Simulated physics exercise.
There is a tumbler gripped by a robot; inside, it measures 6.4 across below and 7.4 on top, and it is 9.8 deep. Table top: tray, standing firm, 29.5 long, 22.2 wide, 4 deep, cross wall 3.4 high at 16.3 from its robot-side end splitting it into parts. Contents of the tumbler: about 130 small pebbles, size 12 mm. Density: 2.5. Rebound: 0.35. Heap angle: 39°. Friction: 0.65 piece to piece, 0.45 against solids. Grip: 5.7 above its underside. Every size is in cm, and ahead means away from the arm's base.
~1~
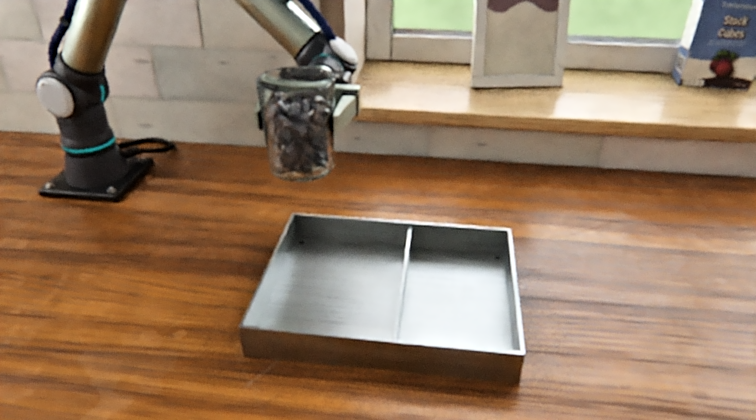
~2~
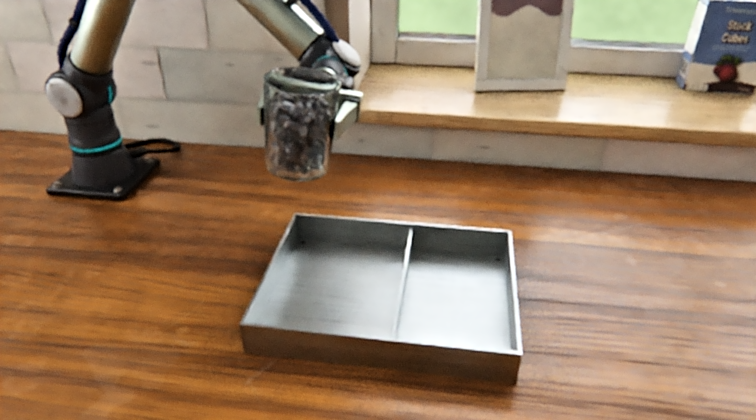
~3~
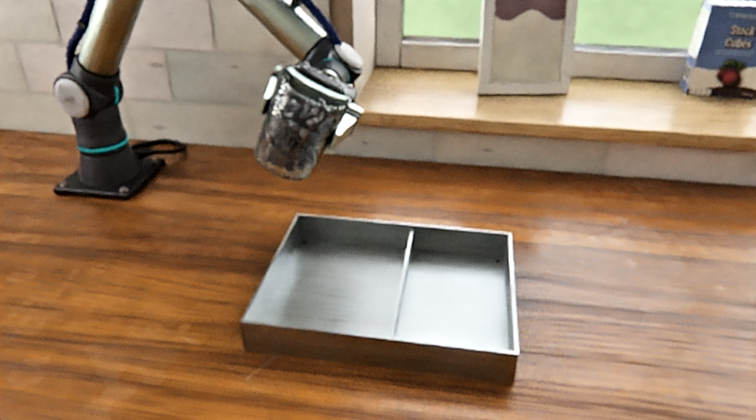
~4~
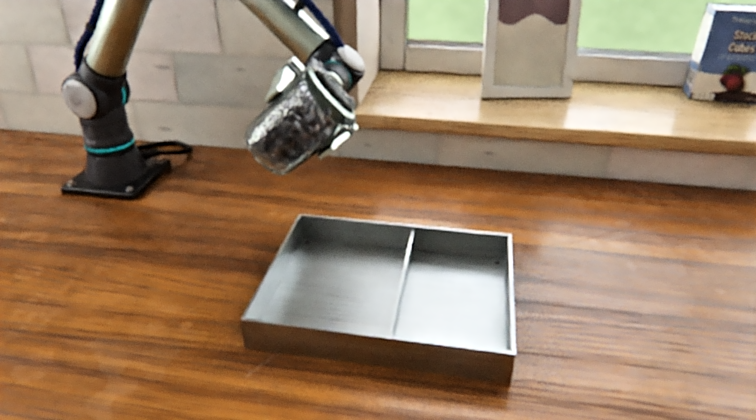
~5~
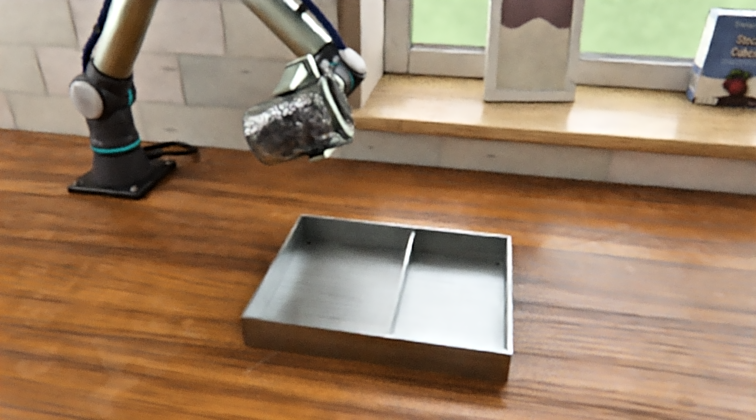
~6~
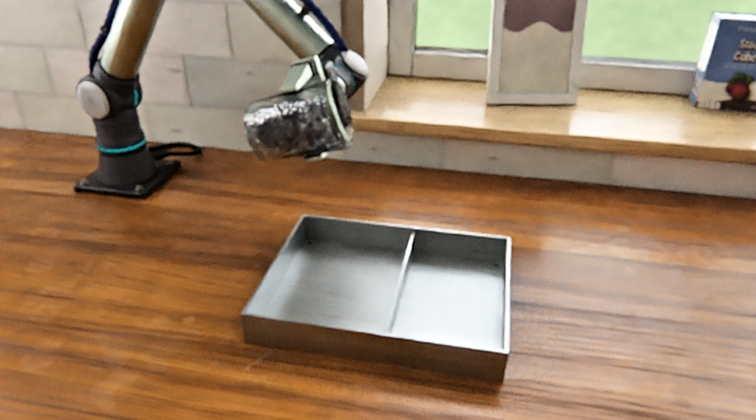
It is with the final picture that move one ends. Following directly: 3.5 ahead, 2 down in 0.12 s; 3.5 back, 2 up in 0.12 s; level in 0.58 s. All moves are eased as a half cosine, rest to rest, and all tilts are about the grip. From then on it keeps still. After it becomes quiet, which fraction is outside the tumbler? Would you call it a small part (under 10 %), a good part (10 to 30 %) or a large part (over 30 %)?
I'd call it a small part.
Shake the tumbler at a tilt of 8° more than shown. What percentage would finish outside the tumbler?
About 15 percent.
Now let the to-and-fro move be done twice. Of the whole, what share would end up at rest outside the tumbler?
It would then be around 10 per cent.
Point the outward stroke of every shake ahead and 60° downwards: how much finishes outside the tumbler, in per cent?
You'd expect near 0 percent of it there.
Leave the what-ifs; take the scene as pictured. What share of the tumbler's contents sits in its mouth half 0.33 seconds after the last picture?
Around 35 in a hundred.
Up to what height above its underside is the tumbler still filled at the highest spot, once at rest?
Roughly 9.0 cm.
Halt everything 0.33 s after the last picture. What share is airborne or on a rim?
Roughly 2 per cent.
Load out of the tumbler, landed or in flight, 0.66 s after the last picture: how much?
Some 5 per cent.
Then, 0.33 s later, tilted 69° forward, highest piece 25 above the table; 125 in the tumbler, 1 in the robot-side part, 1 in the far-side part, 3 in flight or on a rim.
Then, 0.66 s later, tilted 13° forward, highest piece 27 above the table; 124 in the tumbler, 5 in the robot-side part, 1 in the far-side part.
Then, 1.02 s later, level, highest piece 27 above the table; 124 in the tumbler, 5 in the robot-side part, 1 in the far-side part.
Then, 2.07 s later, level, highest piece 27 above the table; 124 in the tumbler, 5 in the robot-side part, 1 in the far-side part.
At rest, 124 in the tumbler, 5 in the robot-side part, 1 in the far-side part. That is 5 % outside the tumbler.
